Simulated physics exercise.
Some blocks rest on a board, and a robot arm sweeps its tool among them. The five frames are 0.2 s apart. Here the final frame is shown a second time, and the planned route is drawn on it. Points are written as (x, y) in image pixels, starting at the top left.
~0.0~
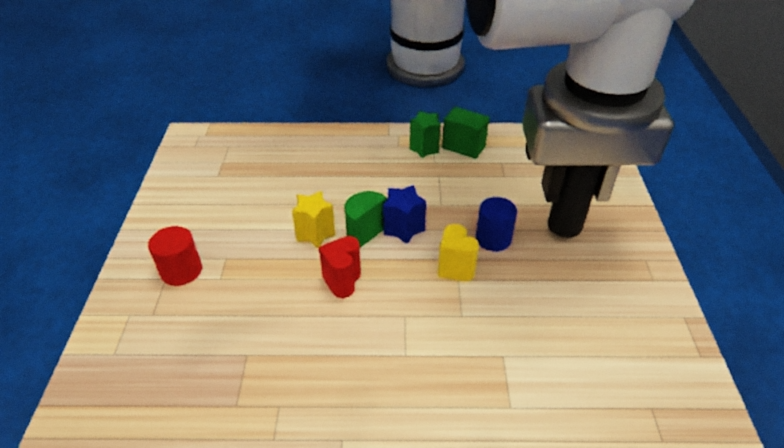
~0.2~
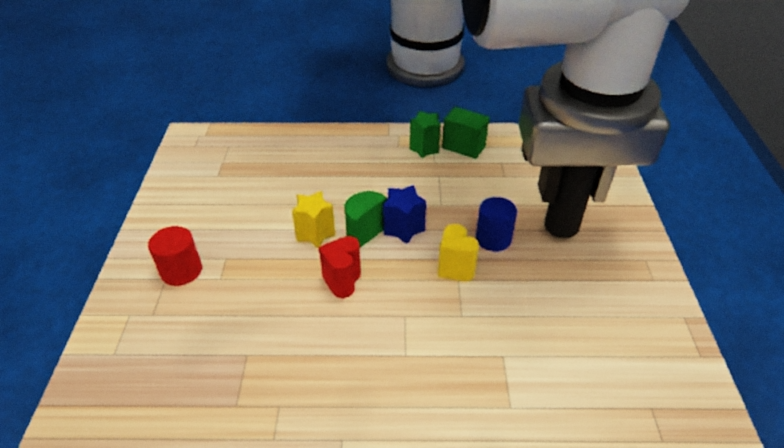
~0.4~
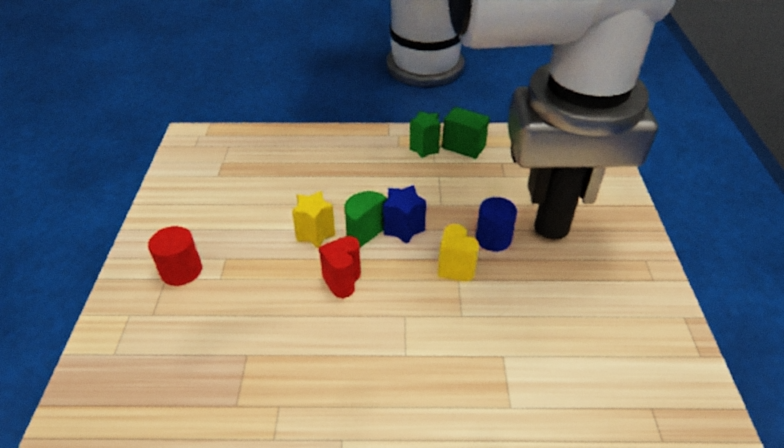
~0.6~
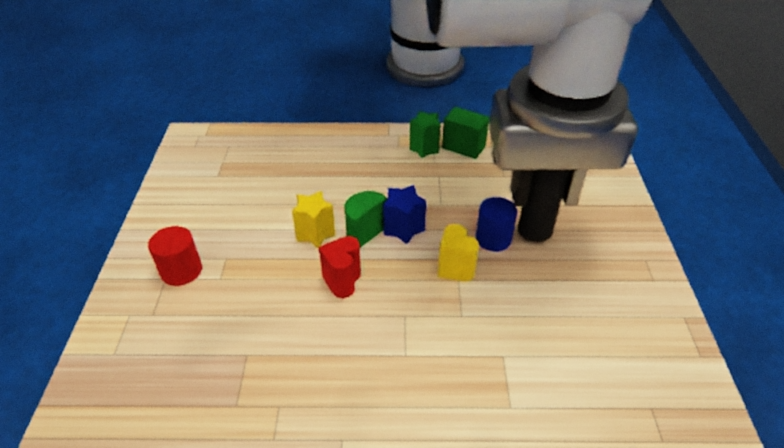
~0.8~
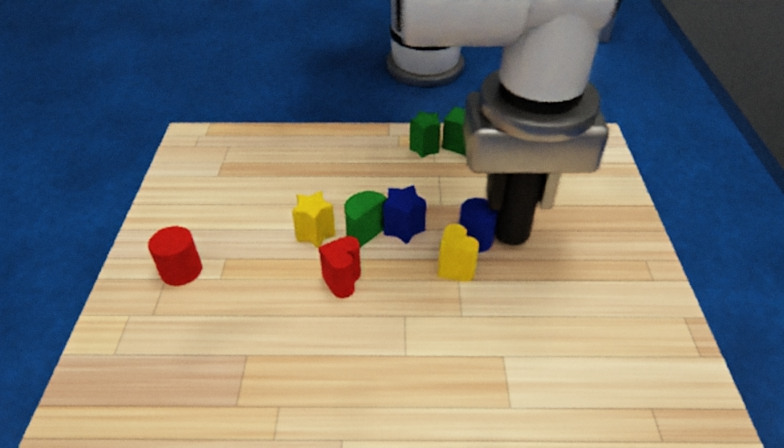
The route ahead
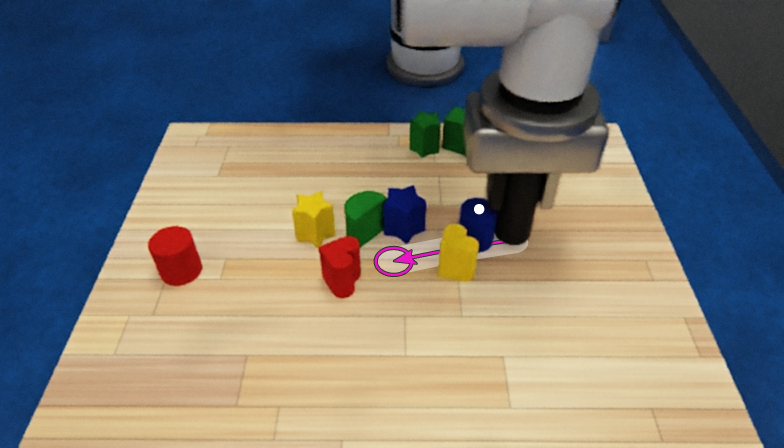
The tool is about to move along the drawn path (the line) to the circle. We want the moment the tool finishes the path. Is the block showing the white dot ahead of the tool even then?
The answer is no.
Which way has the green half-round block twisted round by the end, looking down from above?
The answer is counter-clockwise.
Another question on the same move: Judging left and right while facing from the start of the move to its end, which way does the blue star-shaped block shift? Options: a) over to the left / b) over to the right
b: Over to the right.
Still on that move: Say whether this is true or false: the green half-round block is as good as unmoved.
The claim does not hold.
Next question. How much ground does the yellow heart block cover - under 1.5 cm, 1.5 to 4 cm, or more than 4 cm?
Shift of 1.5 to 4 cm.
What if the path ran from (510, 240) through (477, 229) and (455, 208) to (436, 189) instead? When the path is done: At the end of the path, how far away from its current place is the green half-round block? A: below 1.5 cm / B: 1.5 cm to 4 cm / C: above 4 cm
My pick is A.
Path on the board, from (510, 240) to (394, 261); the dot is on the blue circular block.
On the path given first. One third of the way, tool (472, 239); blue circular block (439, 208).
Two thirds of the way, tool (432, 246); green half-round block (352, 198), turned 45° anticlockwise; blue star-shaped block (386, 187), turned 15° clockwise; yellow heart block (443, 246), turned 75° anticlockwise; blue circular block (404, 207).
At the end, tool (394, 254); green half-round block (348, 198), turned 40° anticlockwise; blue star-shaped block (382, 183), turned 40° clockwise; yellow heart block (442, 246), turned 80° anticlockwise; blue circular block (379, 207).
